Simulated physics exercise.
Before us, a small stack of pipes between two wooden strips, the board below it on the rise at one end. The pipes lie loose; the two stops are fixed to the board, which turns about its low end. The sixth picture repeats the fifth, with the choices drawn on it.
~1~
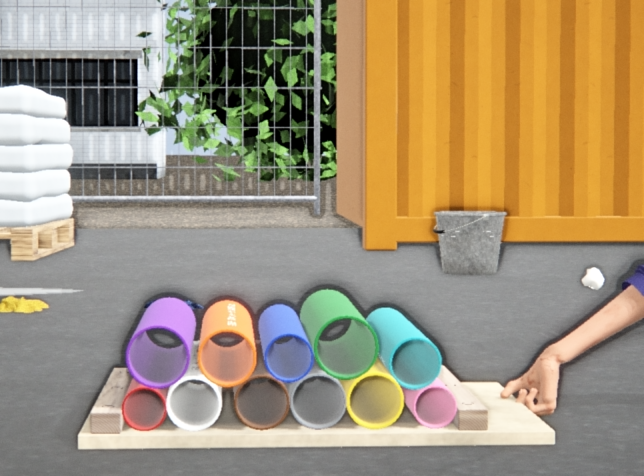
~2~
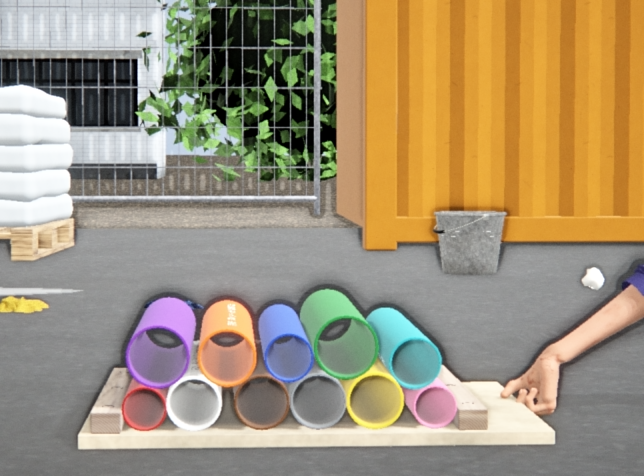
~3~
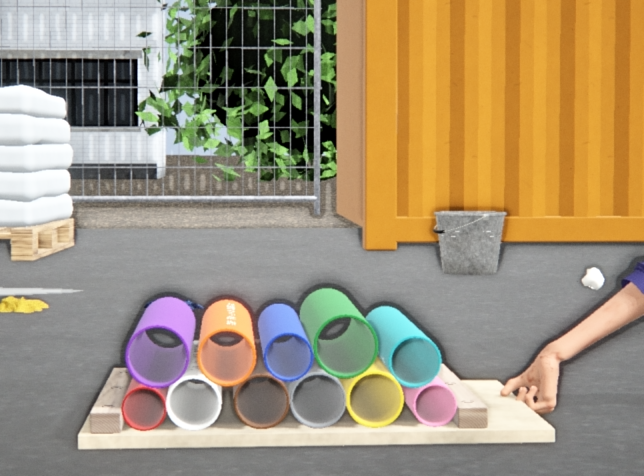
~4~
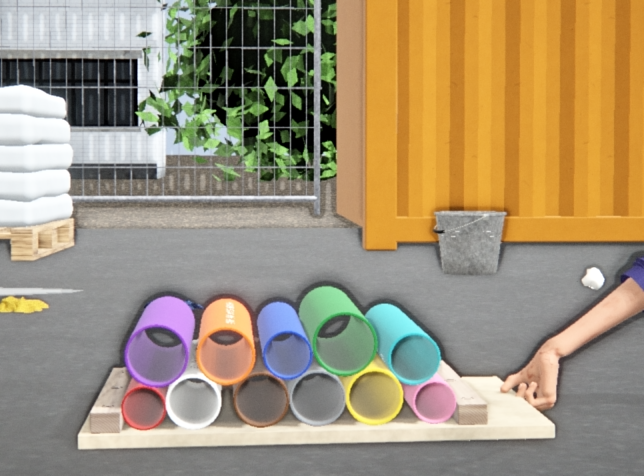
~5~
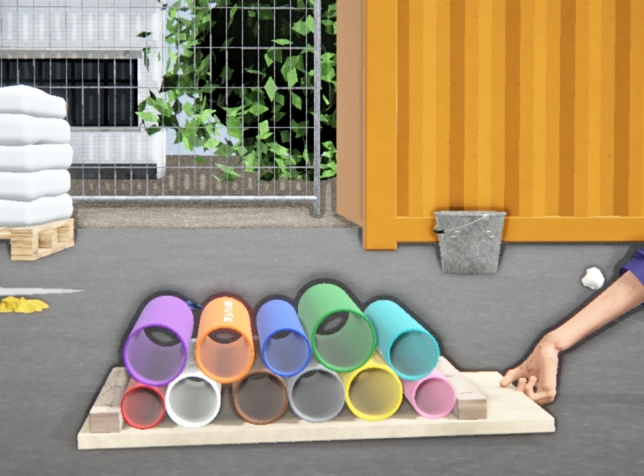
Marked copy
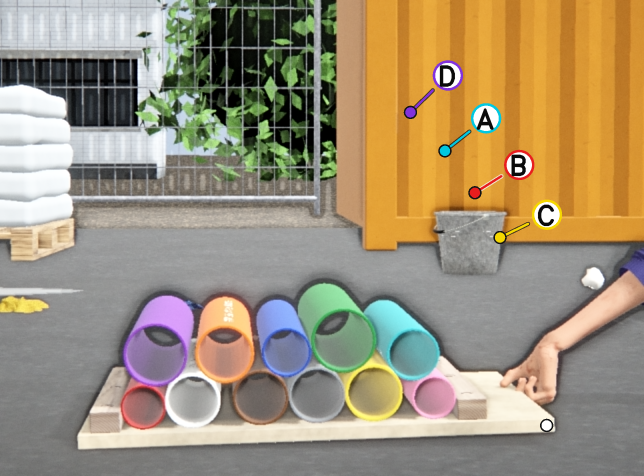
A wooden board carrying two rows of loose, colourful pipes between wooden strips rose very slightly at its right end, where a hand gripped it, while the pipes kept their places in the stack.
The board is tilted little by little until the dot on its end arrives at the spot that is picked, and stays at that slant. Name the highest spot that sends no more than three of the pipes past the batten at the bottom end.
The highest mark that will do is C.
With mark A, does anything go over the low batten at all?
At A: Yes.
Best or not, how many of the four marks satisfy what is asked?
One of the four.
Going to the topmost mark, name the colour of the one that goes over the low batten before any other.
The purple one.
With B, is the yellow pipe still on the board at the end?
Yes.
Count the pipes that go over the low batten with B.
With B, four.
On the marked copy, A at (445, 151); B at (475, 193); C at (500, 238); D at (410, 112); the white dot at (547, 426).
Taking C. A third of the way, board at 16°.
Two thirds of the way, board at 26°.
When it is over, board at 26°, one over the low batten (purple).
As for the rest, A four over the low batten (purple, green, orange, blue); B four over the low batten (purple, green, orange, blue); D five over the low batten.
